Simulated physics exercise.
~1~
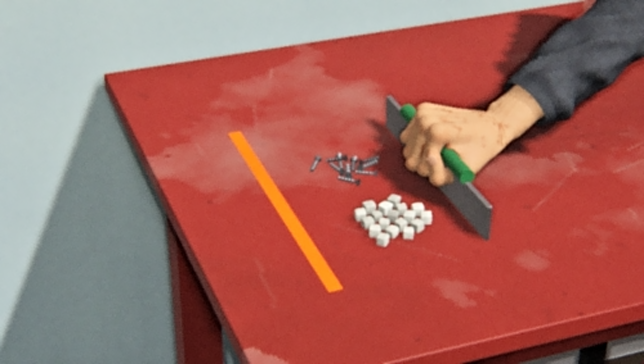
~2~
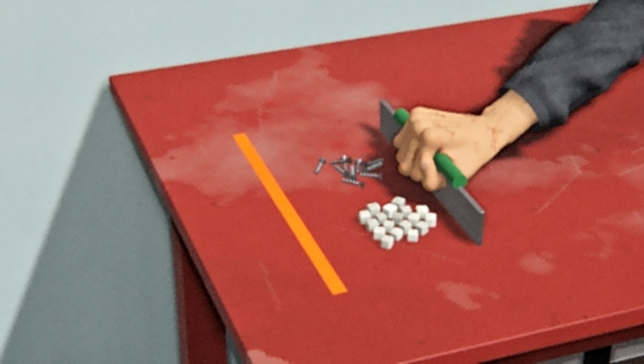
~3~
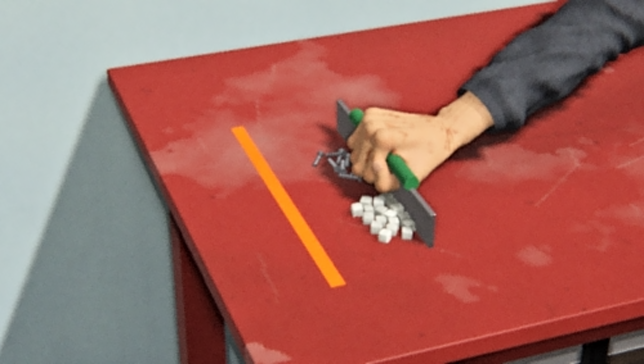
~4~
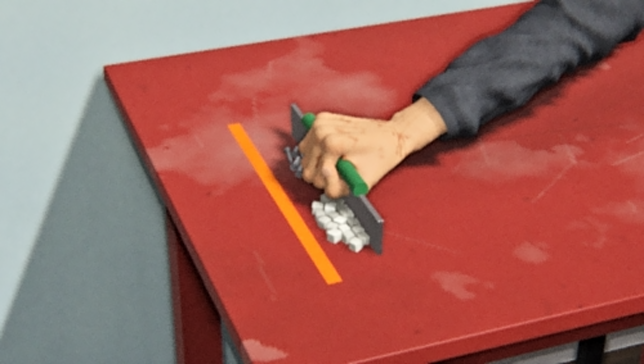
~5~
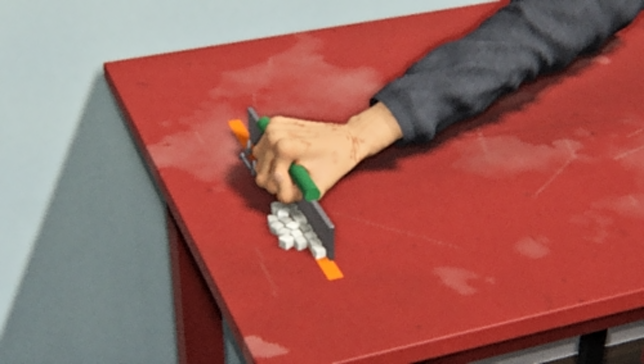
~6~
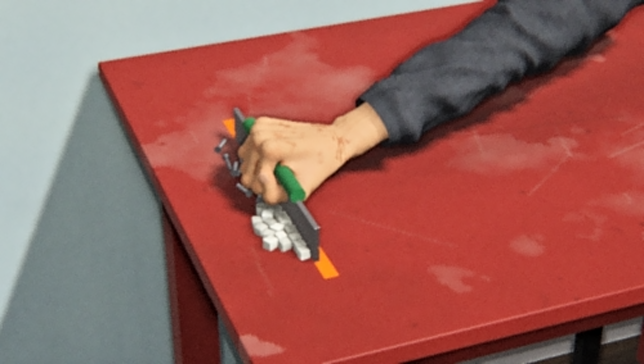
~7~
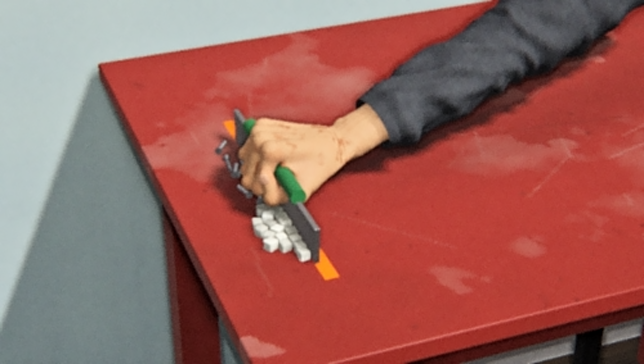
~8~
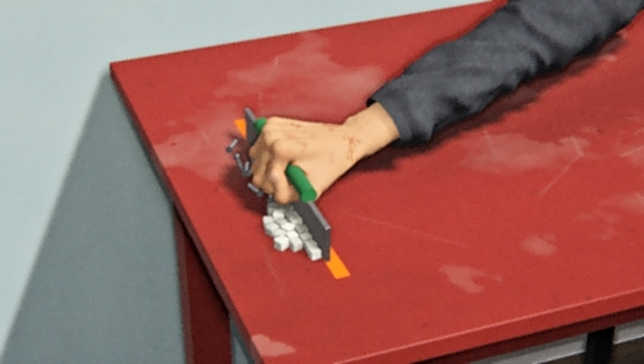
In the video, a hand holding a scraper with a green handle slides a heap of small white cubes and a heap of small metal screw-like pieces leftward across a red table, stopping at an orange strip with both heaps still on the tabletop.
